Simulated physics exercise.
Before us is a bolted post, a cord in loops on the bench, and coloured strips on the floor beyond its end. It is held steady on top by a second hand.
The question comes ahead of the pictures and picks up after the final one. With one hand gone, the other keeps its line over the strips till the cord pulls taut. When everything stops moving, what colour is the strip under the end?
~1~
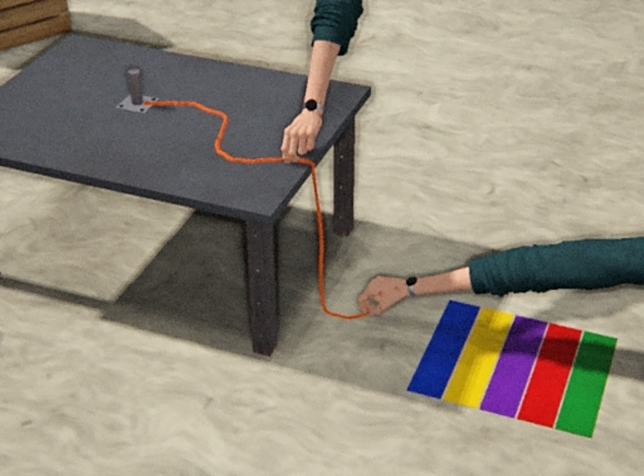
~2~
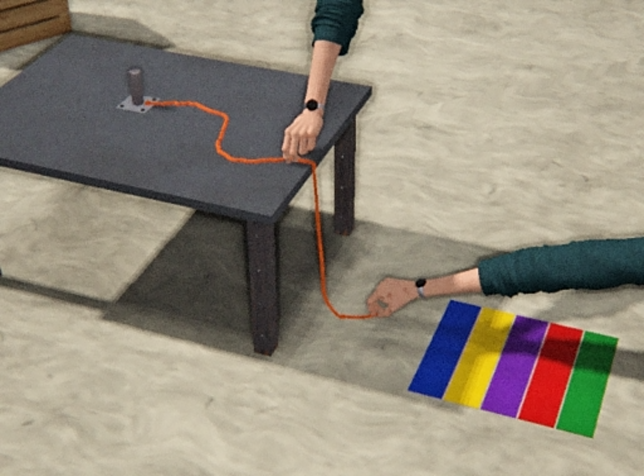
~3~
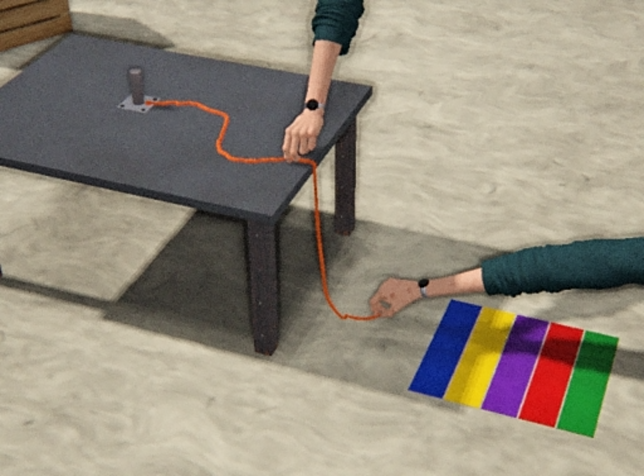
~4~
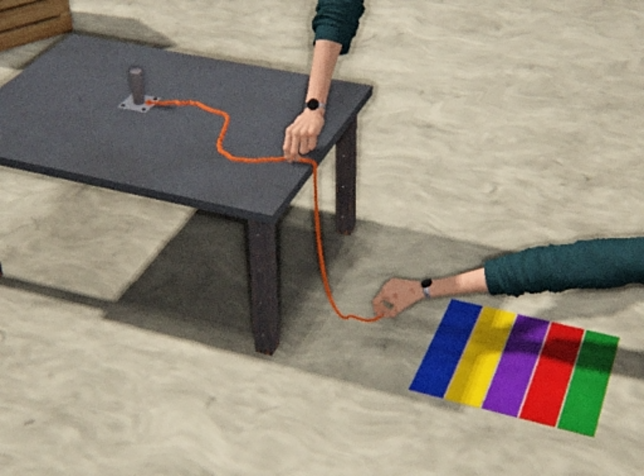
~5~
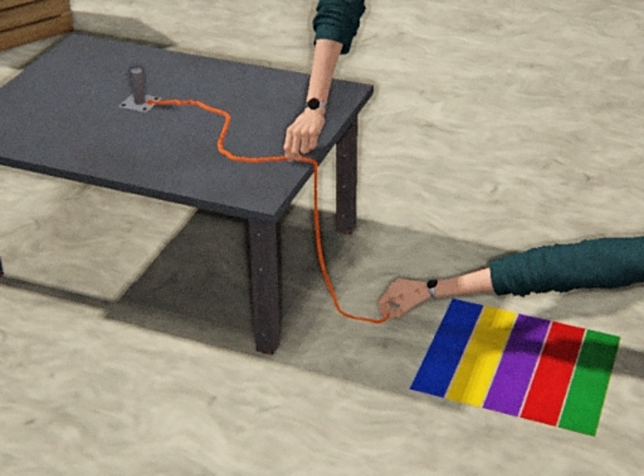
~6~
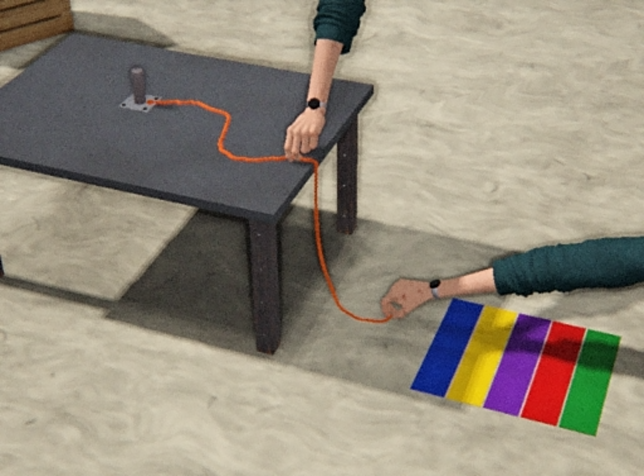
The strip under the end is red.
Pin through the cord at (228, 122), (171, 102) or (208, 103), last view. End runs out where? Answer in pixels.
It would sit near (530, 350) the first time, (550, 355) the second and (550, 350) the third.
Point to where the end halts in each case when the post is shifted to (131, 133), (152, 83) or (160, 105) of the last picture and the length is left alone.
(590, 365), (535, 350) and (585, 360), roughly.
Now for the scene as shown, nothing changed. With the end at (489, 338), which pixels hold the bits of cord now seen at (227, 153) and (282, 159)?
Approx. (291, 150); approx. (323, 189).
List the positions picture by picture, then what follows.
End (368, 312); blue (432, 377); yellow (467, 386); purple (504, 395); red (540, 405); green (579, 414), in the first picture.
End (377, 314); cord through (178, 105) (226, 123) (233, 160) (312, 166) (319, 235) (326, 300), in the second picture.
End (380, 314), in the third picture.
End (383, 314); cord through (179, 104) (227, 122) (234, 159) (313, 165) (318, 234) (331, 300), in the fourth picture.
End (389, 315), in the fifth picture.
End (391, 315); cord through (180, 104) (228, 122) (235, 158) (315, 164) (317, 233) (336, 299), in the sixth picture.
Early on, end near (489, 338); over yellow.
Midway, end near (533, 349); over purple.
At the end of the slack, end near (560, 355); over red. Over red.
